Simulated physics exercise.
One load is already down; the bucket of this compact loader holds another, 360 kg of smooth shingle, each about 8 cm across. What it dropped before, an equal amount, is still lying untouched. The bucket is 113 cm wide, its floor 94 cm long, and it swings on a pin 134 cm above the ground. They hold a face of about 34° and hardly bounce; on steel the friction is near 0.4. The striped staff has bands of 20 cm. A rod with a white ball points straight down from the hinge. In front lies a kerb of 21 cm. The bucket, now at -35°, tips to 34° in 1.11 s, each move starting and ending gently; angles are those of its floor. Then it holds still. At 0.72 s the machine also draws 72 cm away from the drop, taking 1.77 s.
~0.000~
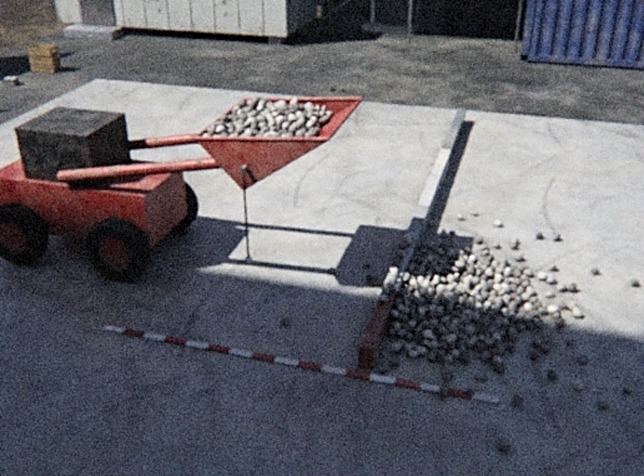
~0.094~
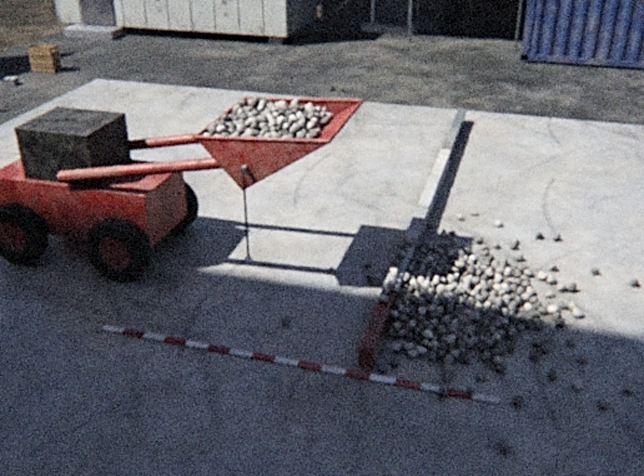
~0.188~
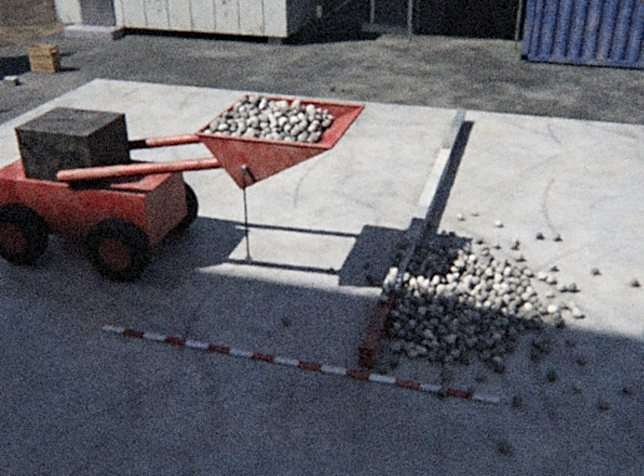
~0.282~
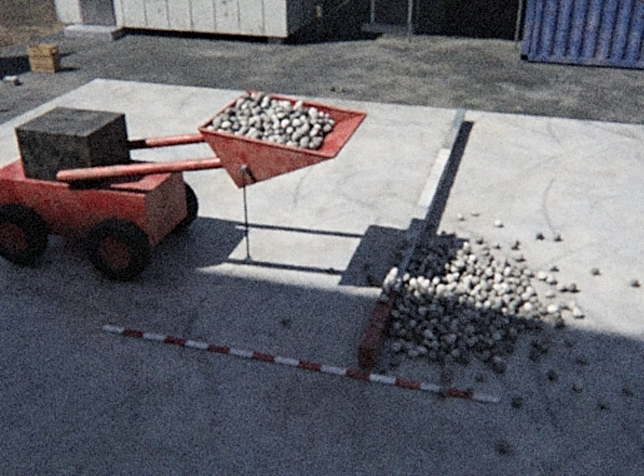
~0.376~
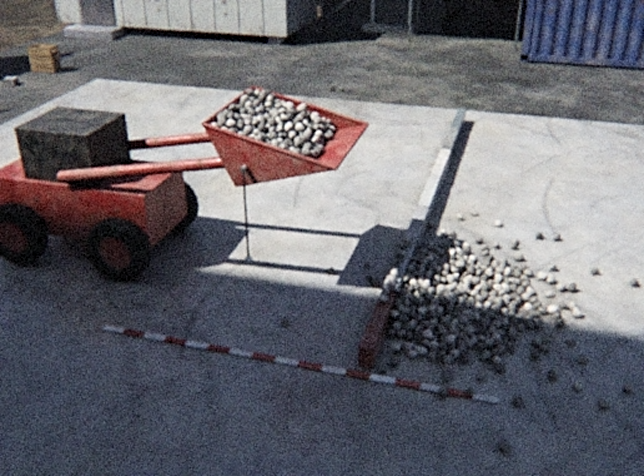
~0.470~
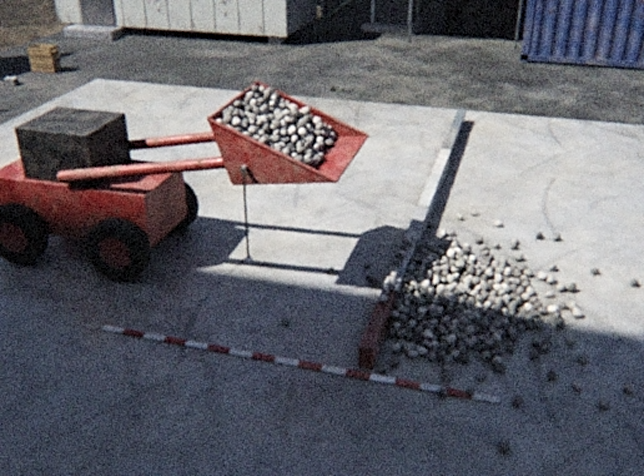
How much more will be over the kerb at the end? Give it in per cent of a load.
Some 0 per cent is added.
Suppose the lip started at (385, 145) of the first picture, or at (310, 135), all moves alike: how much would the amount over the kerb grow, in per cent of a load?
About 45 and 0 per cent.
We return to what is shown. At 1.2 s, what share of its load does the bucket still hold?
It holds some 60 per cent.
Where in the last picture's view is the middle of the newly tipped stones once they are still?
Their middle is at about (351, 276).
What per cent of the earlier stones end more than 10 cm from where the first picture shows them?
About 0 per cent.
After 0.8 s the floor is at 23°; in per cent of one load, 100 in the bucket, 3 on this side of the kerb, 97 over the kerb; the foremost stones are at (607, 337).
After 1.2 s the floor is at 34°; in per cent of one load, 60 in the bucket, 43 on this side of the kerb, 97 over the kerb; the foremost stones are at (607, 337).
After 2.9 s the floor is at 34°; in per cent of one load, 0 in the bucket, 103 on this side of the kerb, 97 over the kerb; the foremost stones are at (607, 337).
After 5.5 s the floor is at 34°; in per cent of one load, 0 in the bucket, 103 on this side of the kerb, 97 over the kerb; the foremost stones are at (607, 337). Net gain over the kerb, 0.
